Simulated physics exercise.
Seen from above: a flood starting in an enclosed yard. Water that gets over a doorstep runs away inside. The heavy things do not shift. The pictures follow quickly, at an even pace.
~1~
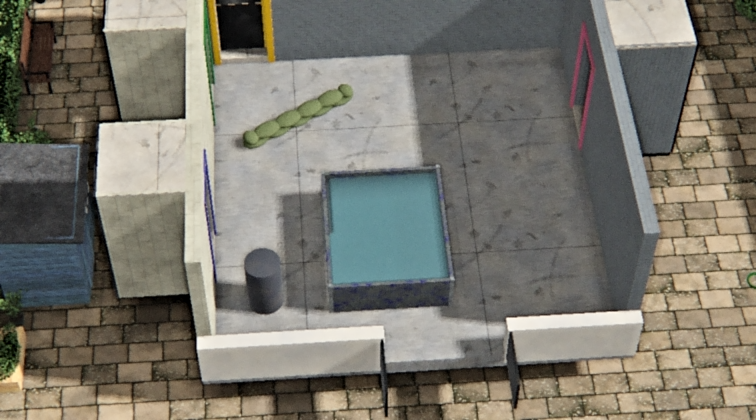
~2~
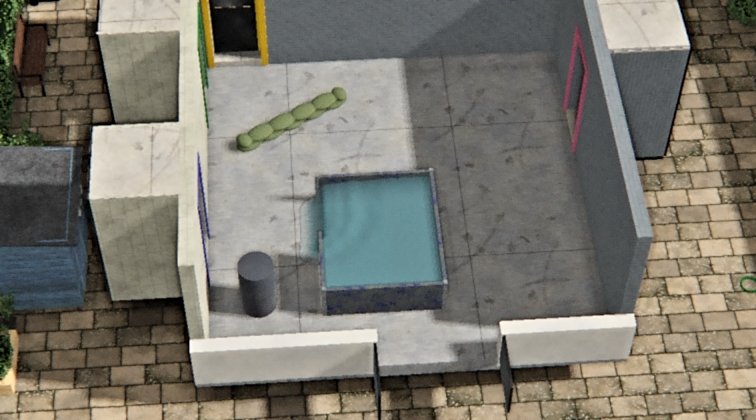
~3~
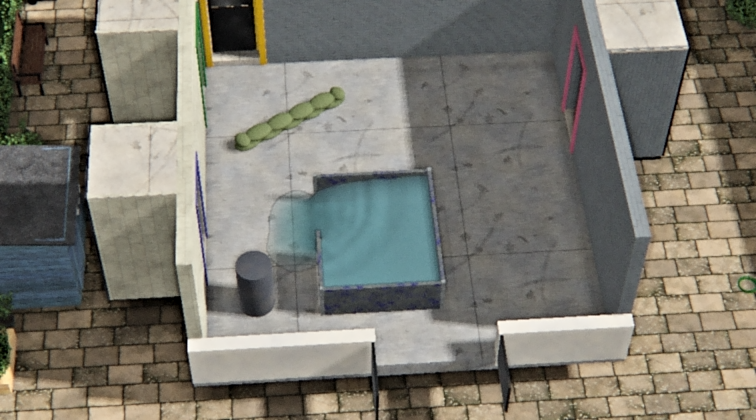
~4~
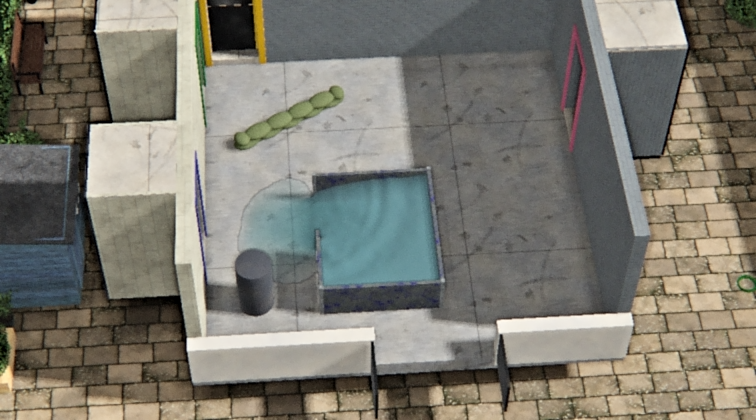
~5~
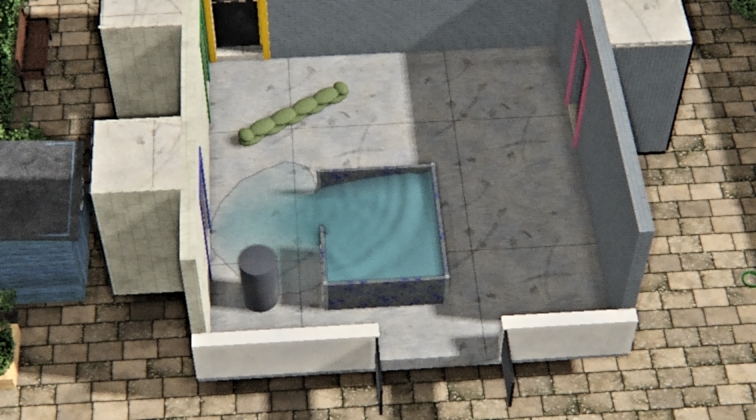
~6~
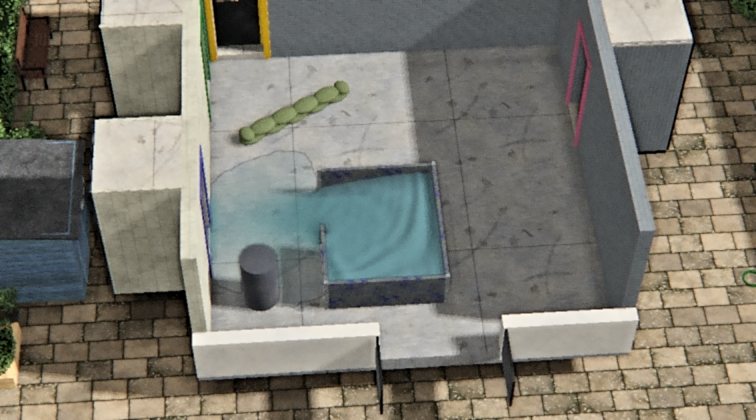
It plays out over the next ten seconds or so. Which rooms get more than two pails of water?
The pink door stays under that; the yellow door takes more than that; the blue door takes more than that; the green door takes more than that.
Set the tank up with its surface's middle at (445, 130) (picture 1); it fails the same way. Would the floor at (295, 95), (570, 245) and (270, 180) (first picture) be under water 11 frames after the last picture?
As listed: Covered, clear, under water.
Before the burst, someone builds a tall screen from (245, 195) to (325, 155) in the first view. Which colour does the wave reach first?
The blue door.
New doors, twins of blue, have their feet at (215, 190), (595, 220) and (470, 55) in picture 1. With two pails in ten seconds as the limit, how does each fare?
In turn: Takes more, takes less, takes less.
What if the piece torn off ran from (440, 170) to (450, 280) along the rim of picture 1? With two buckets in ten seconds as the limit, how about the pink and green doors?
Pink floods, green floods.
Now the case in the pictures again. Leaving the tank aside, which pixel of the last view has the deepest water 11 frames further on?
At about (211, 218).
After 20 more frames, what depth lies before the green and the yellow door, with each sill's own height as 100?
In turn 170 and 160 per cent.
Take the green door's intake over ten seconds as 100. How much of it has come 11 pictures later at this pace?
Close to 5 %.
A moment on, water covers 15 % of the floor; the pink door not reached, the yellow door not reached, the blue door over two buckets in, the green door not reached.
Next, water covers 25 % of the floor; the pink door not reached, the yellow door wet at the sill, nothing in, the blue door far over two buckets in, the green door wet at the sill, nothing in.
Then, water covers 40 % of the floor; the pink door not reached, the yellow door over two buckets in, the blue door far over two buckets in, the green door under two buckets in.
Later, water covers 75 % of the floor; the pink door not reached, the yellow door far over two buckets in, the blue door far over two buckets in, the green door over two buckets in.
In the end, water covers 90 % of the floor; the pink door wet at the sill, nothing in, the yellow door far over two buckets in, the blue door far over two buckets in, the green door over two buckets in.
